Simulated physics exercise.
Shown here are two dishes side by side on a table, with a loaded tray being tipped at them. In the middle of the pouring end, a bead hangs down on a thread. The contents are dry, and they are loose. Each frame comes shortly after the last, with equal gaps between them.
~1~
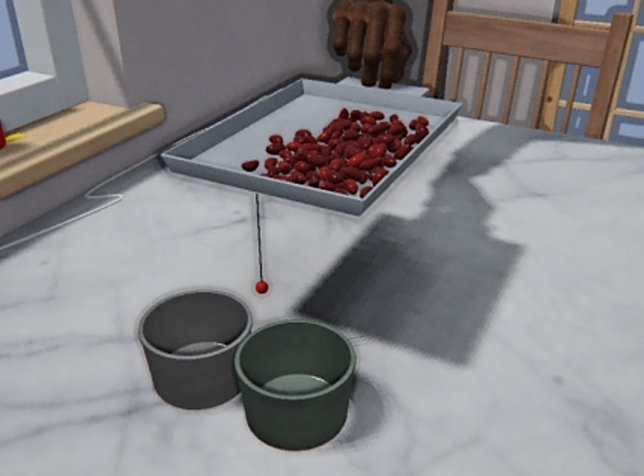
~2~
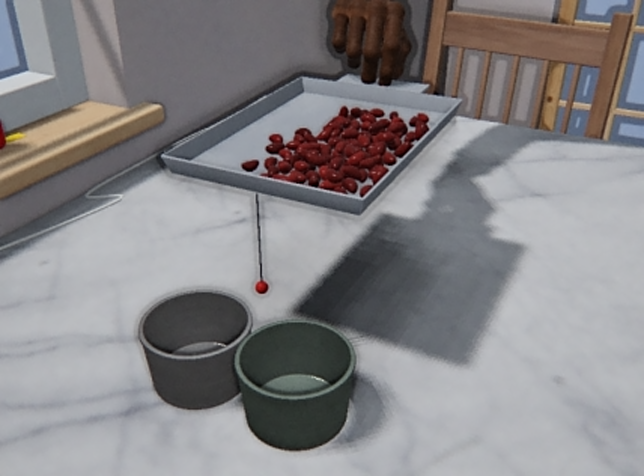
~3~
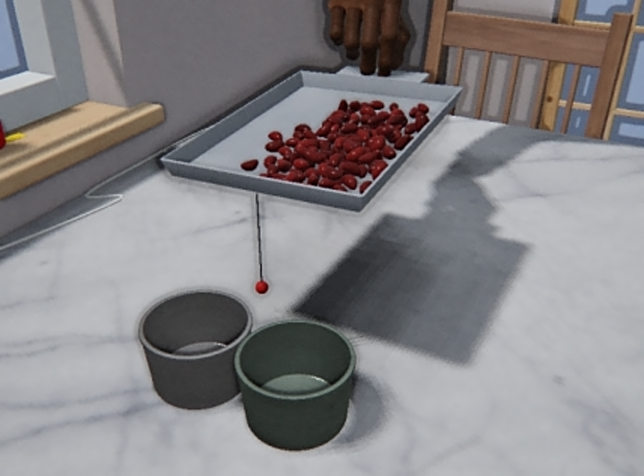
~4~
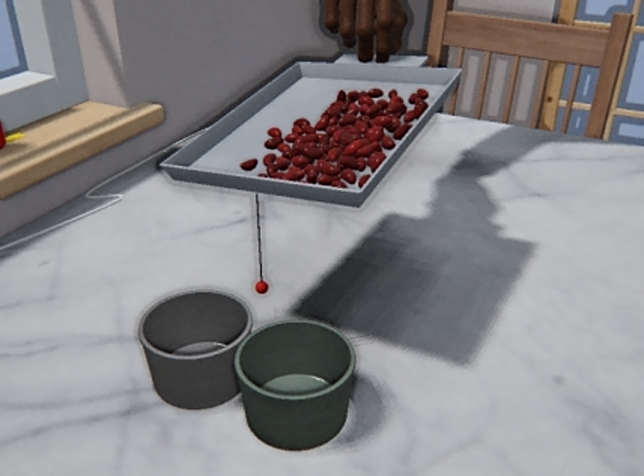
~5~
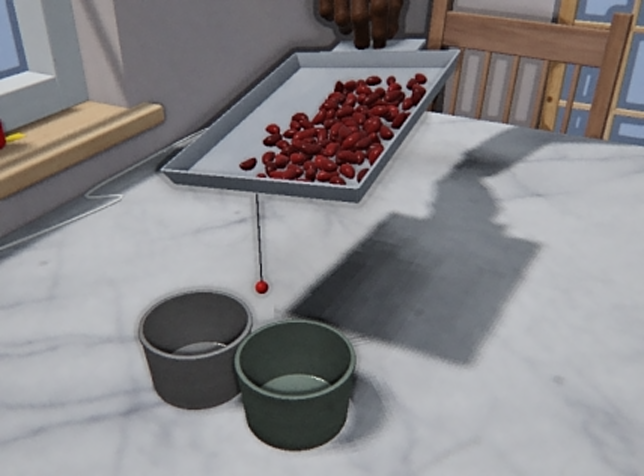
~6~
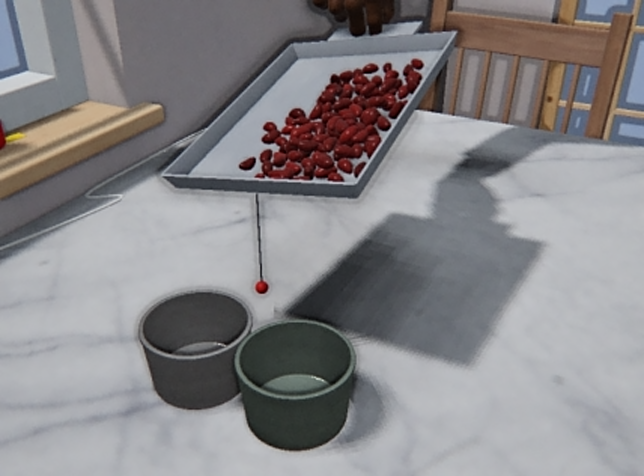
A brown hand at the far end of a tray of red beans raised that end little by little, while the two dark dishes and the red bead on its thread stayed still.
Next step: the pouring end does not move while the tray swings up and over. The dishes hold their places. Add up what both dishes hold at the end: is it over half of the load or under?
It comes to under half.
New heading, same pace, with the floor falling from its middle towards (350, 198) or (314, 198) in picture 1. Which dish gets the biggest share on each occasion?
Case one goes to the right-side dish, case two to the right-side dish.
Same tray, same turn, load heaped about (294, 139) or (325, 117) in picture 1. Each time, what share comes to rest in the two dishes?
10 % and 20 %.
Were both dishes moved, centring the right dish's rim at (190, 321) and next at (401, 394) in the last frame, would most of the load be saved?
Together the dishes get less than a half first, then less than a half.
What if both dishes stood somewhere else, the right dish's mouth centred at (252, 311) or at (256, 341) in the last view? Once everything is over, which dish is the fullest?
The one at left, then the one at left.
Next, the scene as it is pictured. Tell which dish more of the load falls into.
Result: The left of the two takes it.
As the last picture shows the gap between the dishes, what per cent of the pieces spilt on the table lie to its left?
Close to 90 per cent.
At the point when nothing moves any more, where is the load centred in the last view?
Near pixel (175, 336).
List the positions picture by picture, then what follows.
Corners of the pouring end at (170, 153) and (360, 196), level; middle of the load at (345, 151), kidney beans; left dish at (165, 376); right dish at (267, 416); bead on its thread at (262, 287), in the first frame.
Corners of the pouring end at (170, 154) and (360, 195), level; middle of the load at (345, 149), in the second frame.
Corners of the pouring end at (169, 158) and (359, 192), tipped barely, lowest at the left corner; middle of the load at (344, 144), in the third frame.
Corners of the pouring end at (169, 162) and (357, 188), tipped a little, lowest at the left corner; middle of the load at (343, 137), in the fourth frame.
Corners of the pouring end at (169, 167) and (354, 184), tipped a little, lowest at the left corner; middle of the load at (341, 129), in the fifth frame.
Corners of the pouring end at (169, 172) and (352, 180), tipped clearly, lowest at the left corner; middle of the load at (339, 122); left dish at (165, 376); right dish at (267, 416), in the sixth frame.
Soon after the last picture, tray tipped steeply; nearly all on the tray; a stray few in the left dish; a stray few outside both; a stray few in the air.
A little later, tray tipped past a quarter turn; a small part on the tray; about a quarter in the left dish; about half outside both; about a quarter in the air.
Later still, tray tipped past a quarter turn; about a quarter in the left dish; most outside both.
At rest, tray tipped past a quarter turn; none in the right dish; about a quarter in the left dish; most outside both.
